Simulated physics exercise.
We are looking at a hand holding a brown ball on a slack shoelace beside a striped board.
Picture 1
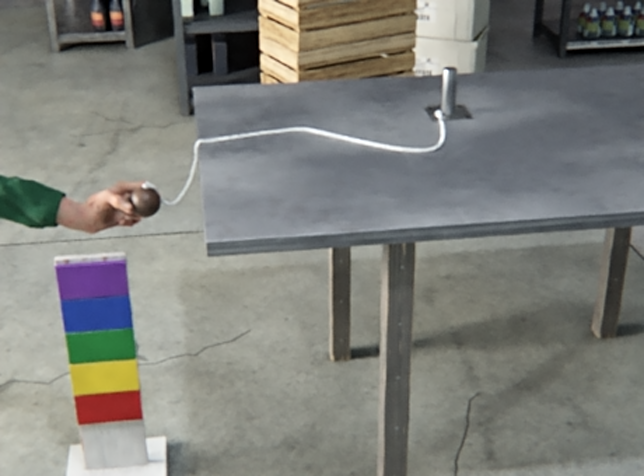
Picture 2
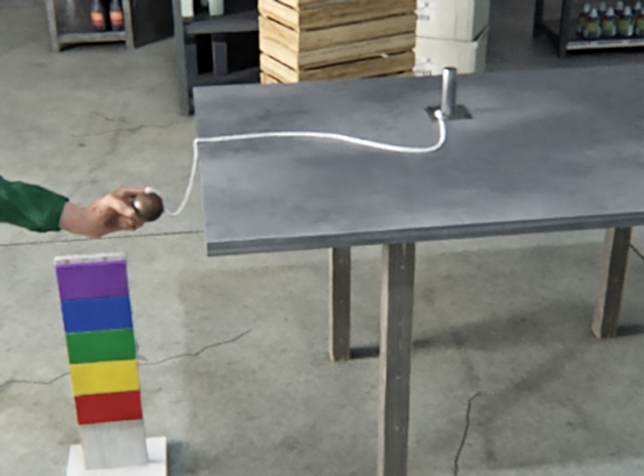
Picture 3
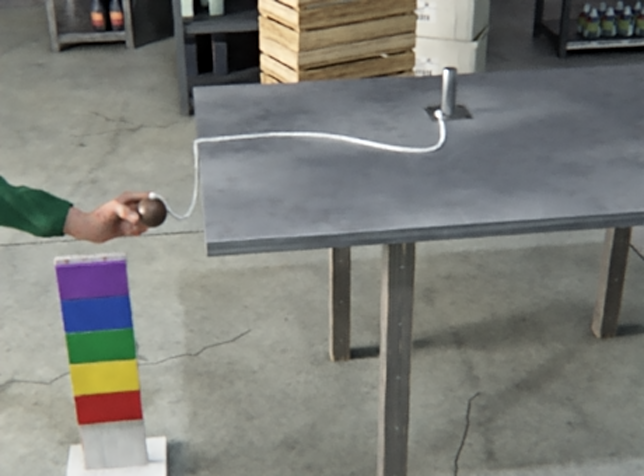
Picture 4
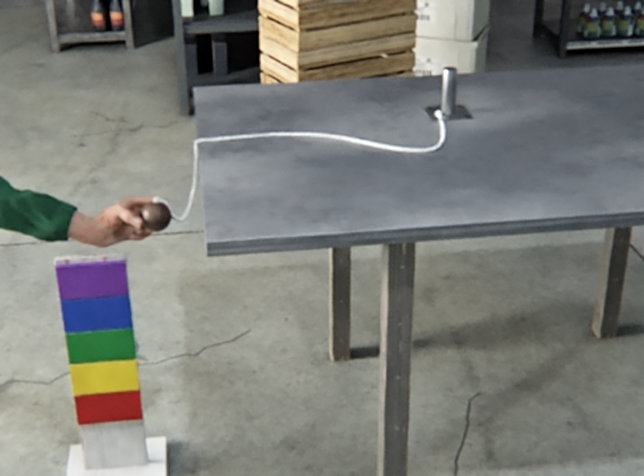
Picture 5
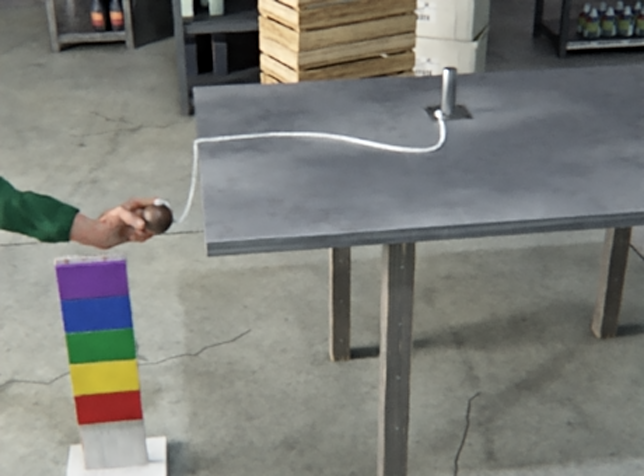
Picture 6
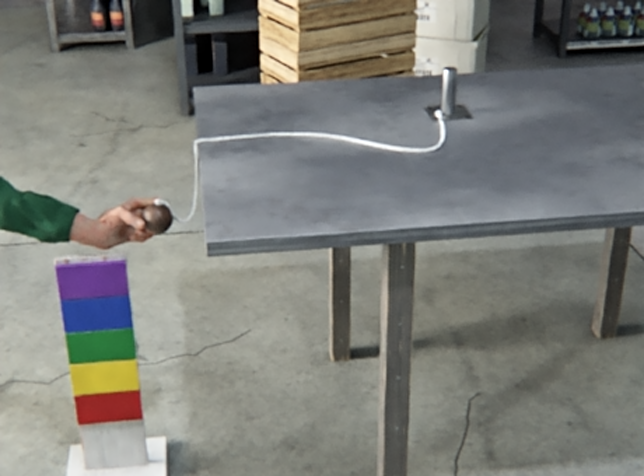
In a concrete-floored workshop with crates and shelves behind, a grey table is seen from slightly above by a still camera. At left, a green-sleeved hand holds a brown ball tied to a slack white shoelace, which runs across the tabletop to a metal post, above a board striped purple, blue, green, yellow and red. The hand shifts the ball slightly right and down, and the lace's hanging end bends a little.
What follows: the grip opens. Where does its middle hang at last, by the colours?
The yellow one.
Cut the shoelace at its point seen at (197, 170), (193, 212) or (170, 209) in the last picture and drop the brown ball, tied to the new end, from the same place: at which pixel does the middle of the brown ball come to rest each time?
About (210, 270), (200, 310) and (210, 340).
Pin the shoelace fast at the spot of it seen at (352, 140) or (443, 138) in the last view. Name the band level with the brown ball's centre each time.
Taking them in turn: Blue; green.
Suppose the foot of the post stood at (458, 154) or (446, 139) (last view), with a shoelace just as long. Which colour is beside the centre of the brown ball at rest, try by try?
In that order: Red; red.
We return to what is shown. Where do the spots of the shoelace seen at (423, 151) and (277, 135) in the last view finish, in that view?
Near (338, 129) and (198, 159).
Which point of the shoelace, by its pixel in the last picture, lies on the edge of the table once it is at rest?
Near (277, 135).
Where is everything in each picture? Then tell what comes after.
Brown ball (145, 202); purple (92, 282); blue (97, 315); green (101, 347); yellow (105, 378); red (109, 408), in the first picture.
Brown ball (148, 207); shoelace through (443, 129) (404, 150) (326, 136) (241, 137) (190, 185), in the second picture.
Brown ball (152, 212), in the third picture.
Brown ball (155, 217); shoelace through (443, 129) (404, 150) (325, 136) (241, 138) (194, 186), in the fourth picture.
Brown ball (158, 218), in the fifth picture.
Brown ball (158, 218); shoelace through (443, 129) (404, 150) (325, 136) (241, 138) (197, 186), in the sixth picture.
Soon after, ball near (204, 339); level with green.
After that, ball near (220, 353); level with yellow.
In the end, ball near (214, 357); level with yellow. The shoelace holds its middle at yellow.
